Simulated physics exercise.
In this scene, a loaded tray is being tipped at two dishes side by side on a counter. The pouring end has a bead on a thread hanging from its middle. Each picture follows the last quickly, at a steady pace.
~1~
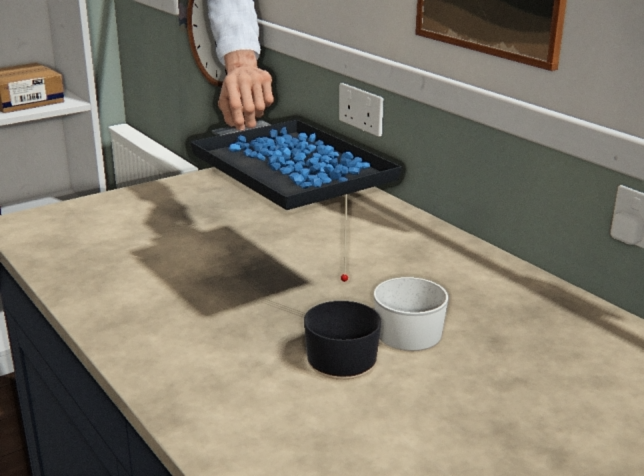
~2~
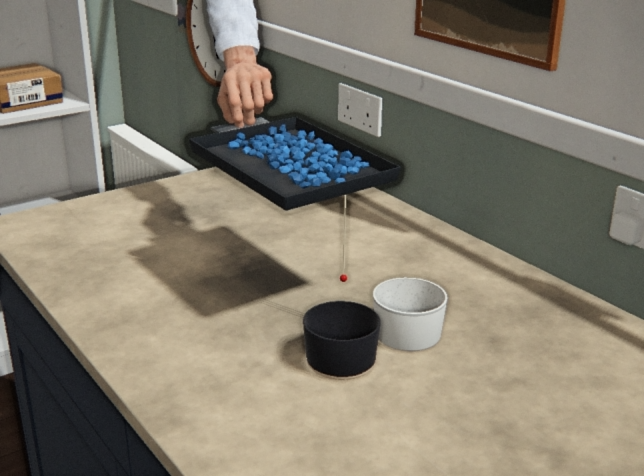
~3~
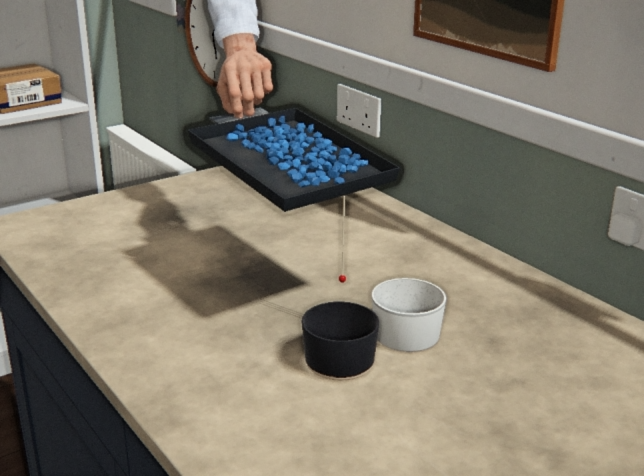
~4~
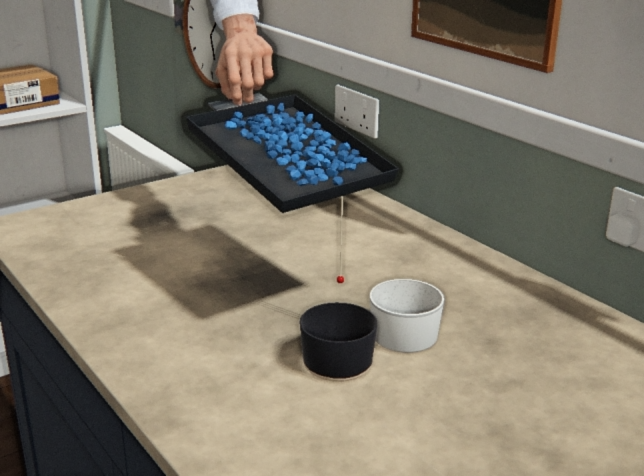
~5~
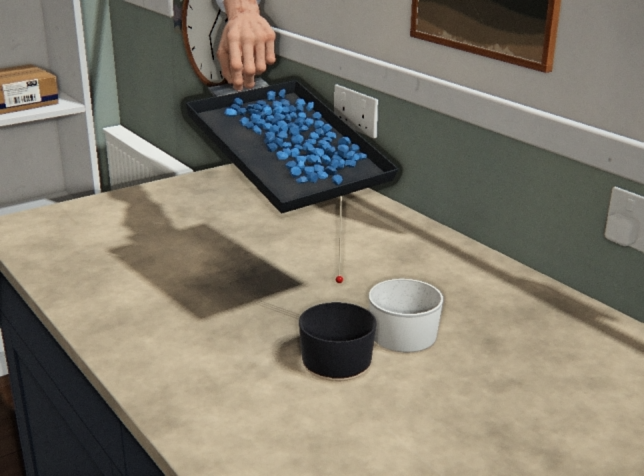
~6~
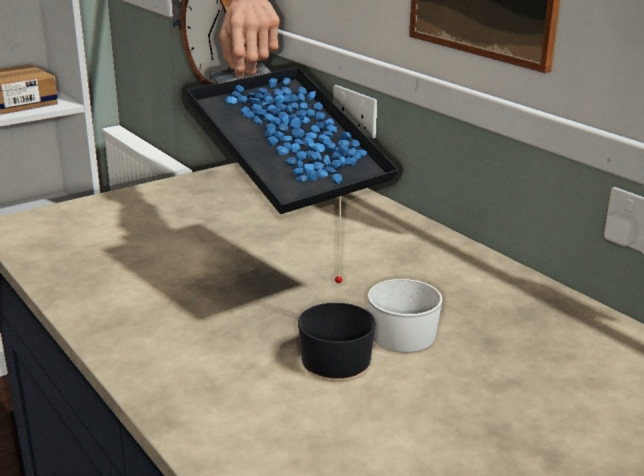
A hand at the upper left grips a black tray of small blue stones above a beige counter, seen from slightly above in a room with grey and green walls. A red bead hangs on a thread beneath the tray's near end, behind a black dish and a white one to its right. The hand steadily rises, tilting the tray toward the viewer, while the stones shift slightly and the view barely drifts.
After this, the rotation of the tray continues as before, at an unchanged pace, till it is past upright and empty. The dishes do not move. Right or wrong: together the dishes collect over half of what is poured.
Right.
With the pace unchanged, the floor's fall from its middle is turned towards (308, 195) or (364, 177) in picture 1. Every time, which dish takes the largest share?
Taking them in order: Left side, followed by right side.
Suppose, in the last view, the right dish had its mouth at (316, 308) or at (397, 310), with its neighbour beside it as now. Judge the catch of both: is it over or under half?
The dishes end up with the lesser share in the first try and the greater share in the second.
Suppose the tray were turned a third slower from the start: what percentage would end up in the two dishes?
Share: Roughly 80%.
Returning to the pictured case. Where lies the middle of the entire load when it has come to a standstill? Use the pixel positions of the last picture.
Once nothing moves, the middle sits near (352, 353).
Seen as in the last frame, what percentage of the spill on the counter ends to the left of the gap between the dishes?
Reading: Around 40 %.
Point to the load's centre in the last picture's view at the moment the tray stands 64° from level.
The load is centred near (340, 169).
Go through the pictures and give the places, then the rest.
In the first frame, corners of the pouring end near (287, 195) and (398, 166), level; middle of the load near (299, 160), aquarium stones; left dish near (366, 354); right dish near (434, 326); bead on its thread near (344, 278).
In the second frame, corners of the pouring end near (286, 196) and (398, 167), level; middle of the load near (298, 159).
In the third frame, corners of the pouring end near (285, 197) and (397, 167), tipped barely, level across its low end; middle of the load near (297, 155).
In the fourth frame, corners of the pouring end near (284, 200) and (396, 168), tipped a little, level across its low end; middle of the load near (296, 148).
In the fifth frame, corners of the pouring end near (283, 201) and (396, 168), tipped clearly, level across its low end; middle of the load near (296, 141).
In the sixth frame, corners of the pouring end near (283, 203) and (396, 169), tipped clearly, level across its low end; middle of the load near (297, 134), a little on the move; left dish near (360, 356); right dish near (428, 328).
Shortly afterwards, tray tipped steeply; all but a few on the tray; only a few in the air.
Next, tray tipped past a quarter turn; near a quarter on the tray; near a quarter in the left dish; a little in the right dish; near a quarter outside both; a little in the air.
Some moments later, tray tipped past a quarter turn; near half in the left dish; near a quarter in the right dish; near a quarter outside both; only a few in the air.
In the end, tray tipped past a quarter turn; near half in the left dish; near a quarter in the right dish; near a quarter outside both.
